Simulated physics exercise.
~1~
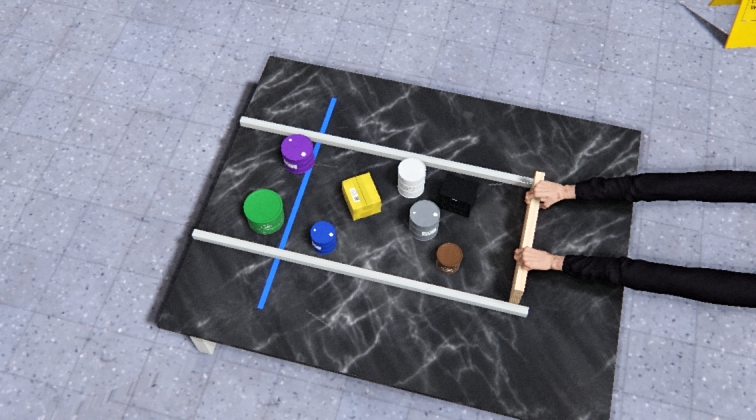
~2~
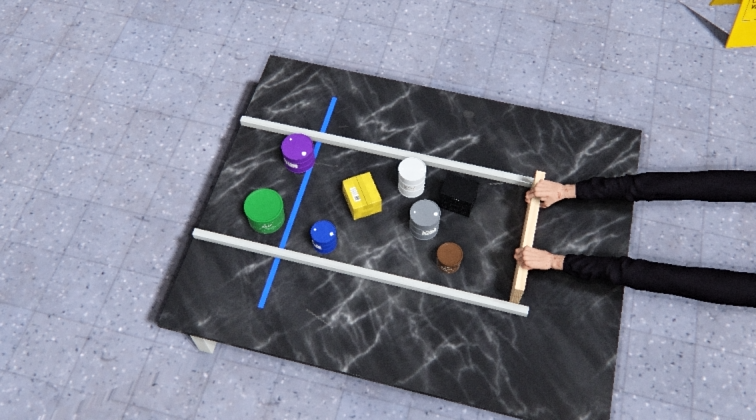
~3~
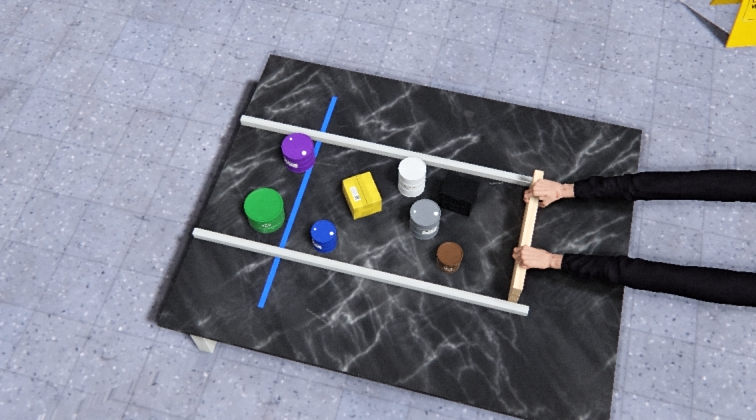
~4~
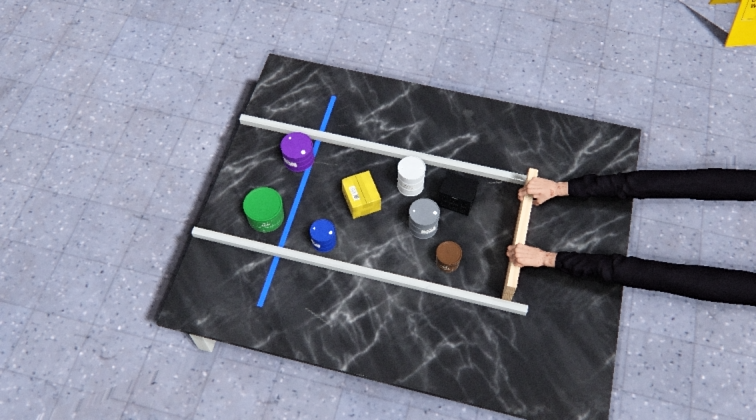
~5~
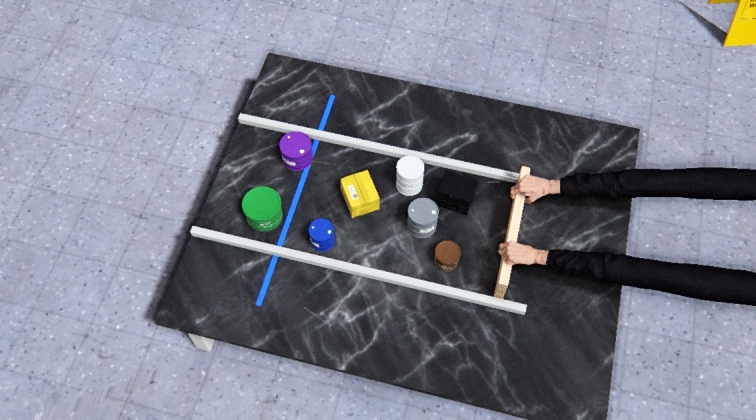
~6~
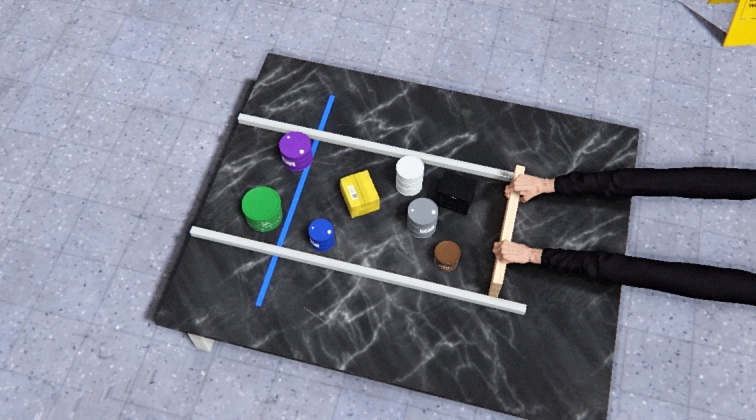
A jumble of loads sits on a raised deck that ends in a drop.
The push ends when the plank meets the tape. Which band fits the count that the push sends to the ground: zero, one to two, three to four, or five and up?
The band is zero.
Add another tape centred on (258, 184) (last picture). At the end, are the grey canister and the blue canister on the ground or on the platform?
The grey canister remains in place; as for the blue canister, it remains in place.
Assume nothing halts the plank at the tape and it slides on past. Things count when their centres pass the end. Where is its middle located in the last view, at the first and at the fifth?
(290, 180), then (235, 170).
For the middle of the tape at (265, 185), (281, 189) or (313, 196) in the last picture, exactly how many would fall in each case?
In that order 1, 1 and 0.
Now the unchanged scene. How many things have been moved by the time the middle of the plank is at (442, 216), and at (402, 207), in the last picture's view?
Moved so far: 3, then 5.
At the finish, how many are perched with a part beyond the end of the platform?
It would come to 1.
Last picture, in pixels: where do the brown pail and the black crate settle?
The brown pail comes to rest at (277, 211), and the black crate comes to rest at (291, 158).
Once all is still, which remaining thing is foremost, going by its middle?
Answer: The purple canister.
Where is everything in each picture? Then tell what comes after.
Green pail (265, 212); purple canister (298, 154); blue canister (324, 238); plank (527, 237); tape (300, 195), in the first frame.
Purple canister (298, 153); grey canister (425, 220), in the second frame.
Blue canister (324, 237); brown pail (449, 258), in the third frame.
Green pail (264, 210); white canister (411, 176), in the fourth frame.
Purple canister (297, 151); plank (512, 232), in the fifth frame.
Green pail (263, 210); purple canister (296, 151); blue canister (322, 235); plank (507, 231); tape (298, 193), in the sixth frame.
Soon after, none off yet; green pail at rest near (263, 210); purple canister at rest near (296, 151); blue canister at rest near (322, 235).
Then, none off yet; green pail at rest near (263, 210); purple canister at rest near (296, 151); blue canister moving near (320, 235).
At rest, the number that fall off is zero.
